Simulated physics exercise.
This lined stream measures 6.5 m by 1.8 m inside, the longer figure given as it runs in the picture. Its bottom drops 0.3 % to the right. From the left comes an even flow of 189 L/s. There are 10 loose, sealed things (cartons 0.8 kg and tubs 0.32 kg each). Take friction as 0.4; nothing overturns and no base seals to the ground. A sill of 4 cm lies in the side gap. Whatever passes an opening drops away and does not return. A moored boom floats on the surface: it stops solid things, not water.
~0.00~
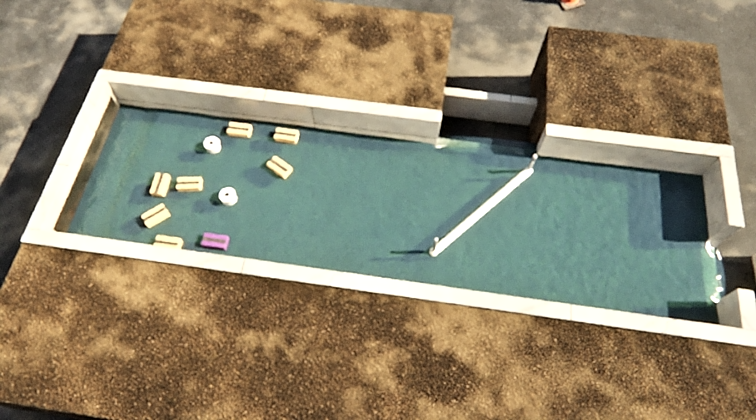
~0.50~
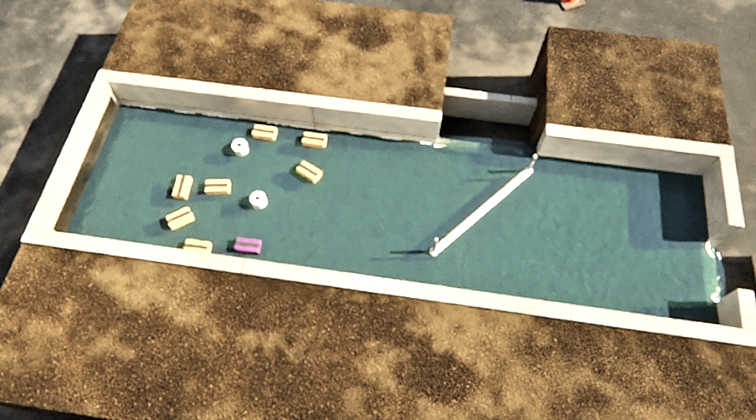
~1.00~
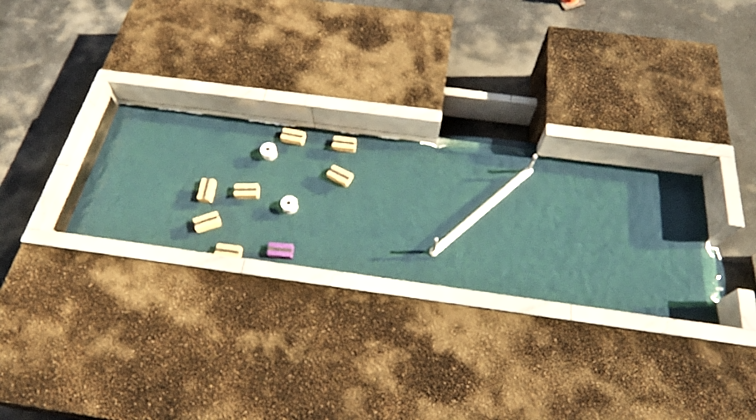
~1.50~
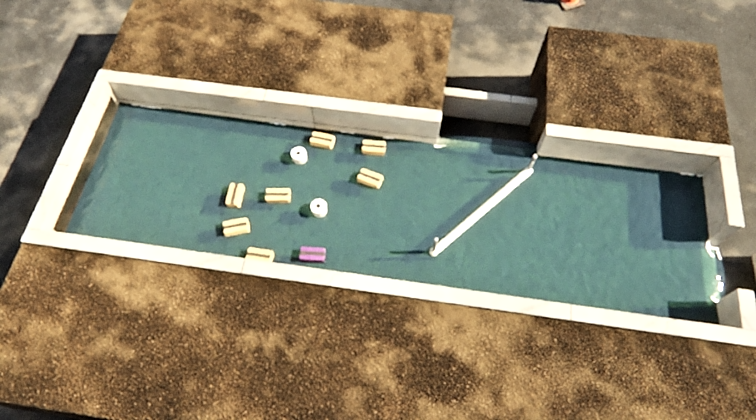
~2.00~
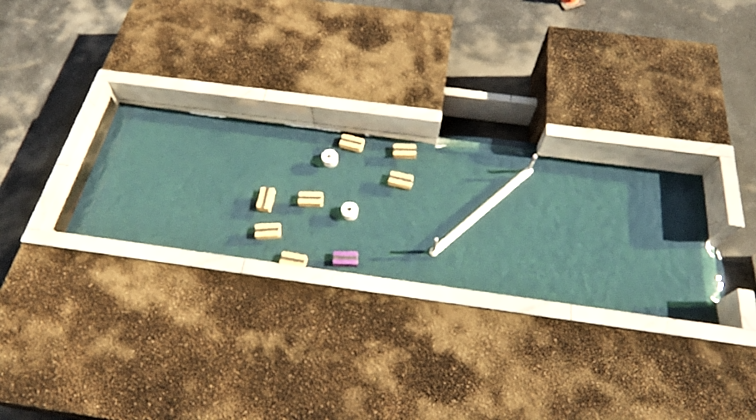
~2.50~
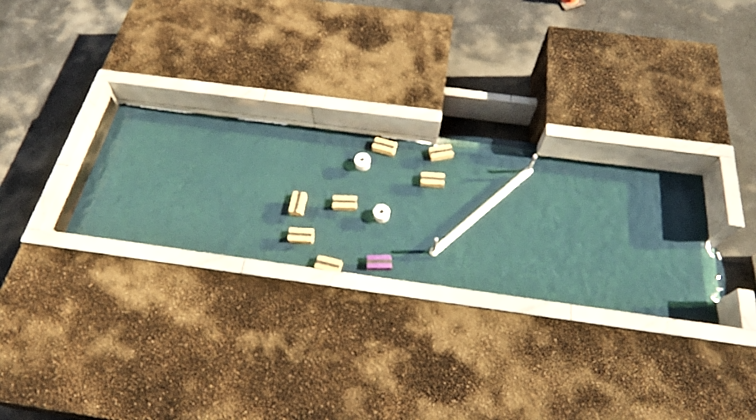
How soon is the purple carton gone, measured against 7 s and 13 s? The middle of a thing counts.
It leaves between the two times.
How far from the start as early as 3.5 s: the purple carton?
About 250 cm.
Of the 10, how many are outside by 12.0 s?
I count 10.
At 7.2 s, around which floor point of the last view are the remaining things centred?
Near (528, 228).
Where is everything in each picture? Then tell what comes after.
The purple carton at (214, 240) floats; about 2140 L in view; 0 of 10 have shifted, in the first frame.
The purple carton at (247, 245) floats, 34 cm from its start; 17 cm deep round most things; 10 of 10 have shifted, in the second frame.
The purple carton at (280, 249), afloat, 67 cm from its start; 17 cm deep round most things; 10 of 10 have shifted, in the third frame.
The purple carton at (312, 253) floats, 100 cm from its start; 17 cm deep round most things; 10 of 10 have shifted, in the fourth frame.
The purple carton at (345, 258), afloat, 133 cm from its start; about 2180 L in view; 10 of 10 have shifted, in the fifth frame.
The purple carton at (379, 261), afloat, 167 cm from its start; 18 cm deep round most things; 10 of 10 have shifted, in the sixth frame.
After 3.5 s the purple carton is near (445, 269), 2.3 m from its start, afloat; 1 of 10 are out; 9 afloat.
After 7.2 s the purple carton is near (620, 283), 4.0 m from its start, afloat; 5 of 10 are out; 5 afloat.
After 12.0 s the purple carton has gone out (at 9.5 s); 10 of 10 are out; 0 afloat.
After 16.0 s the purple carton has gone out (at 9.5 s); 10 of 10 are out; 0 afloat.
